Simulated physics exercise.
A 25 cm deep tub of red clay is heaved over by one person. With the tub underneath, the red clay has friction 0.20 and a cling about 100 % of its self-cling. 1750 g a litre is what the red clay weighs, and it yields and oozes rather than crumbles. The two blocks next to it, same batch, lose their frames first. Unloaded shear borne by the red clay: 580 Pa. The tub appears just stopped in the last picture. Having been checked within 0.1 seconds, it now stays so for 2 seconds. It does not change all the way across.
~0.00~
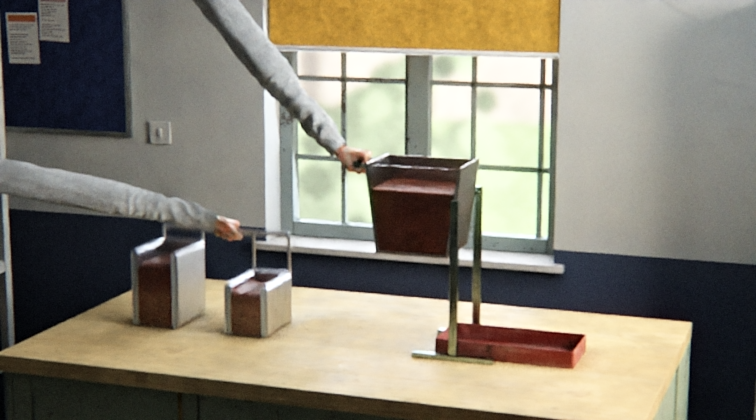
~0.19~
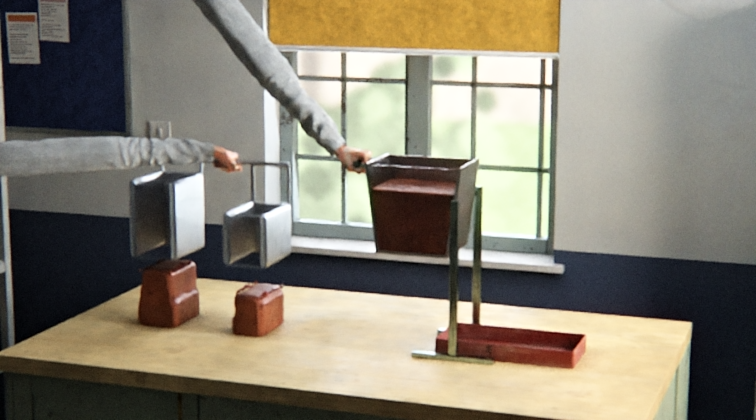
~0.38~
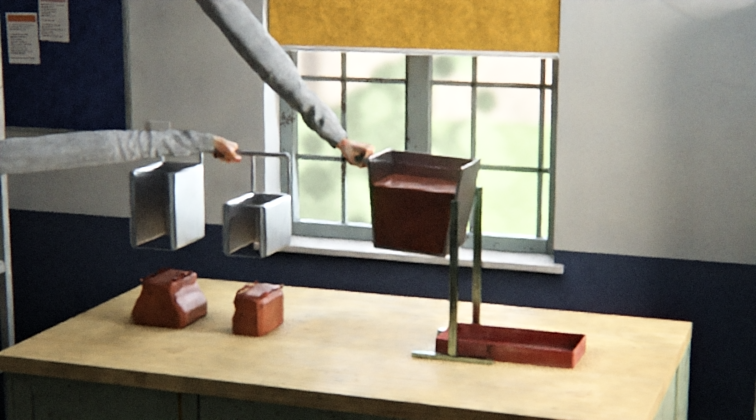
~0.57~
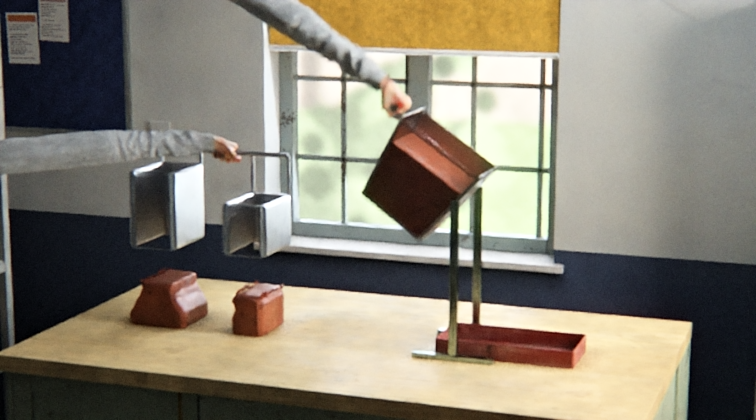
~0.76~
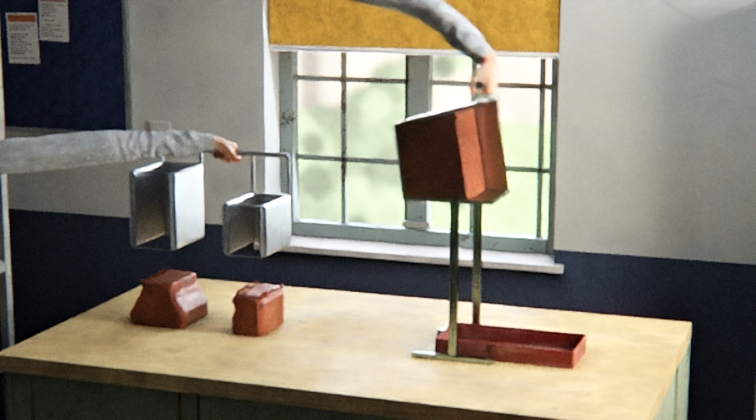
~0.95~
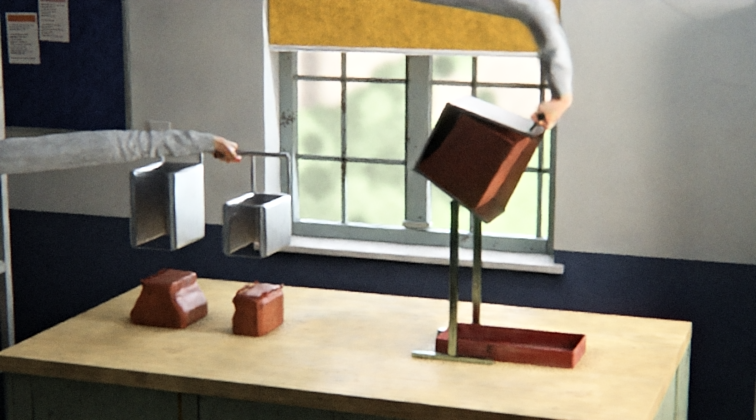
On a classroom table, a hand lifting metal moulds off two red clay blocks, the left slumping, another hand tilting a clay-filled tub.
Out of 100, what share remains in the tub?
8 out of 100.
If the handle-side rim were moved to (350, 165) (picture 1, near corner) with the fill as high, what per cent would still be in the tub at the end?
I'd guess around 0 per cent remains.
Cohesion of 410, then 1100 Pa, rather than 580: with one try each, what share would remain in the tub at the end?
You'd see 1 percent the first time and 10 percent the second.
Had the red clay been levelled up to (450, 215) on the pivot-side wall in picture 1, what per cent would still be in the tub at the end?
I'd put it close to 7 in a hundred.
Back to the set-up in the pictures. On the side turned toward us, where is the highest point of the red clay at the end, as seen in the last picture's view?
(423, 166).
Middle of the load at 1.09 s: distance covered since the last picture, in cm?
The change is near 13 cm.
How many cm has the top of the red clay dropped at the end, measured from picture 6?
The top ends up some 15 cm below its level in the last picture.
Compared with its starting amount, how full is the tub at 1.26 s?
I'd say close to 12 %.
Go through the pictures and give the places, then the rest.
Handle-side rim at (368, 164), tilt 0 degrees; top of the red clay at (373, 189); blocks stand 20 cm, 13 cm (left to right), in the first frame.
Handle-side rim at (368, 164), tilt 0 degrees; top of the red clay at (373, 189); blocks stand 18 cm, 13 cm (left to right), in the second frame.
Handle-side rim at (370, 159), tilt 3 degrees; top of the red clay at (376, 185); blocks stand 15 cm, 13 cm (left to right), in the third frame.
Handle-side rim at (404, 118), tilt 35 degrees; top of the red clay at (395, 144); blocks stand 14 cm, 13 cm (left to right), in the fourth frame.
Handle-side rim at (480, 106), tilt 82 degrees; top of the red clay at (453, 116); blocks stand 14 cm, 13 cm (left to right), in the fifth frame.
Handle-side rim at (531, 138), tilt 116 degrees; top of the red clay at (461, 115); blocks stand 14 cm, 13 cm (left to right), in the sixth frame.
After 1.09 s, the tub is at 116 degrees and holds 57 %.
After 1.26 s, the tub is at 116 degrees and holds 13 %.
After 1.43 s, the tub is at 116 degrees and holds 8 %.
After 1.60 s, the tub is at 116 degrees and holds 8 %.
After 2.95 s, at the end, the tub is at 116 degrees and holds 8 %.
